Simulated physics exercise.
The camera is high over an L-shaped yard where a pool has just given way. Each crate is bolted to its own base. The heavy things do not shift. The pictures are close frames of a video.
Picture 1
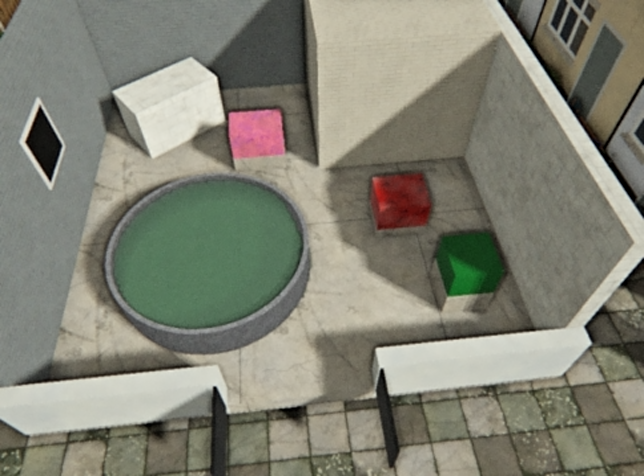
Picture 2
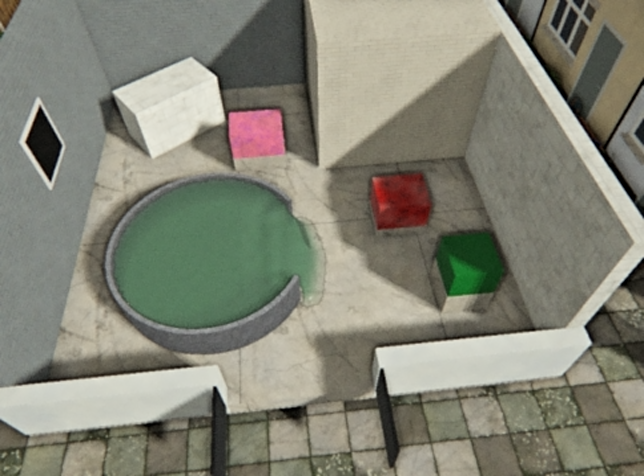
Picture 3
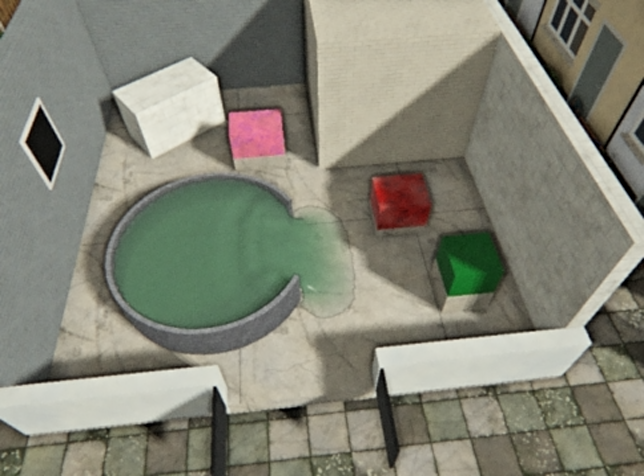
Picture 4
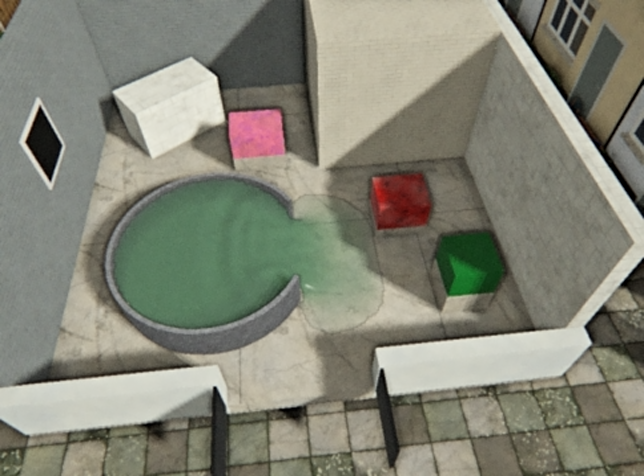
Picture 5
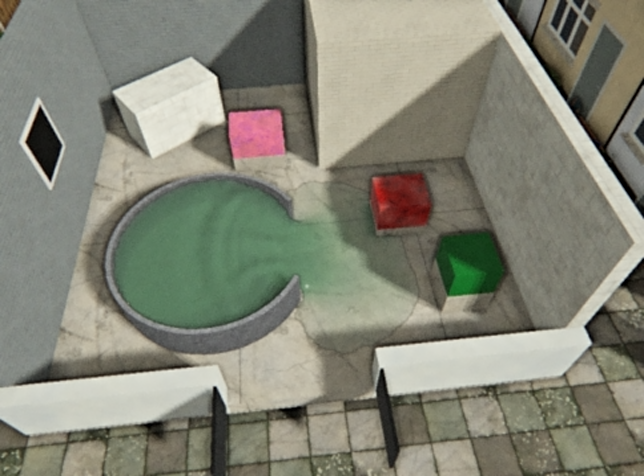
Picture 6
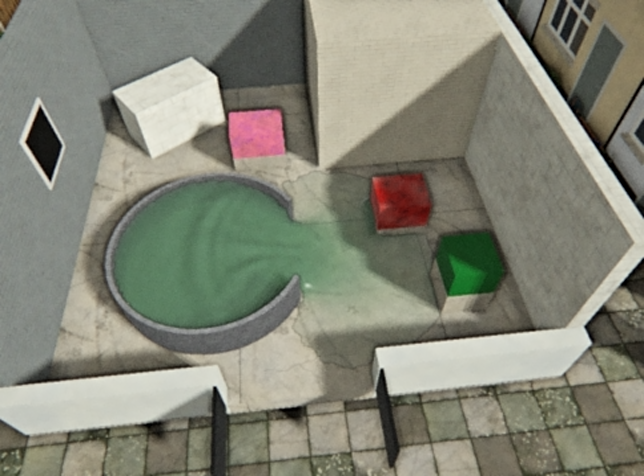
Green water in a round pool sat still until the wall gave way on the right side, then it poured through the gap and spread across the paved yard toward the red and green blocks.
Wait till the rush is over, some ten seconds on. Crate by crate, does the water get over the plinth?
In the end: The pink crate escapes dry; the red crate is wetted; the green crate escapes dry.
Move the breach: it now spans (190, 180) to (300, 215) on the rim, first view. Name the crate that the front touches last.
It is the green crate.
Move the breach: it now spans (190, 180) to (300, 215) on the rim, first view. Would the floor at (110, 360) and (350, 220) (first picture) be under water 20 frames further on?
As listed: No water, under water.
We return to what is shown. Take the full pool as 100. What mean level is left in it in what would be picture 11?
Some 78 per cent.
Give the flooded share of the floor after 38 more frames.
Roughly 75 per cent.
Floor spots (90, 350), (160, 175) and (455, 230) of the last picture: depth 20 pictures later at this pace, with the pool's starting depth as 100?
About 0, 0 and 12 per cent.
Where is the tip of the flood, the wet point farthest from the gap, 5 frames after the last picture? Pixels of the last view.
Roughly at (535, 354).
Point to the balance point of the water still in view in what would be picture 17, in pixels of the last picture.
Around (282, 263).
A moment on, water covers 25 % of the floor; the pink crate water round its plinth, the red crate water round its plinth, the green crate water round its plinth.
Next, water covers 35 % of the floor; the pink crate water round its plinth, the red crate water round its plinth, the green crate water round its plinth.
Then, water covers 50 % of the floor; the pink crate water round its plinth, the red crate water round its plinth, the green crate water round its plinth.
Later, water covers 75 % of the floor; the pink crate water round its plinth, the red crate water round its plinth, the green crate water round its plinth.
In the end, water covers 100 % of the floor; the pink crate stayed above the water, the red crate was topped, the green crate stayed above the water.
